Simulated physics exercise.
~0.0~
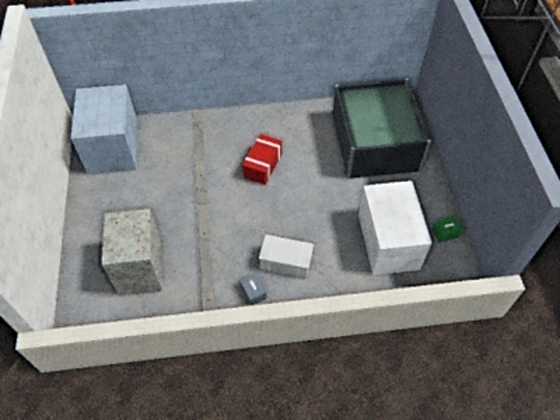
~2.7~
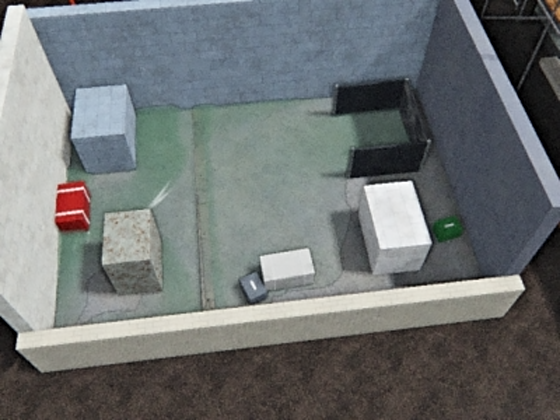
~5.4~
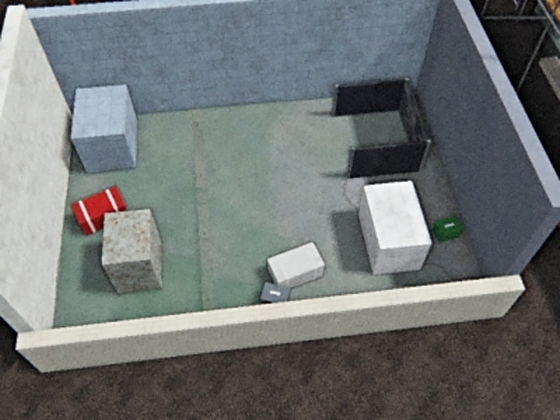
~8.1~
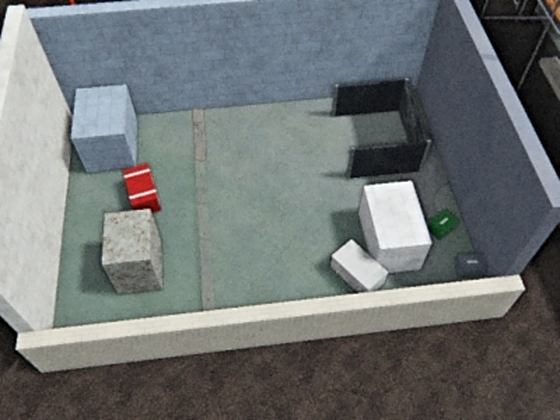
Greenish water bursts from the dark tank at the upper right of a walled yard, where a red trunk, a green tote and two smaller loose boxes sit among large fixed blocks. The flood sweeps the red trunk left across the low strip in the floor, almost to the left wall. The trunk then drifts back rightward behind the speckled block, while the white box shifts slightly right. Later the white box swings against the large white block, and the small grey one travels to the near right corner. At the end, the red trunk remains left of the strip, and the green tote has barely moved.
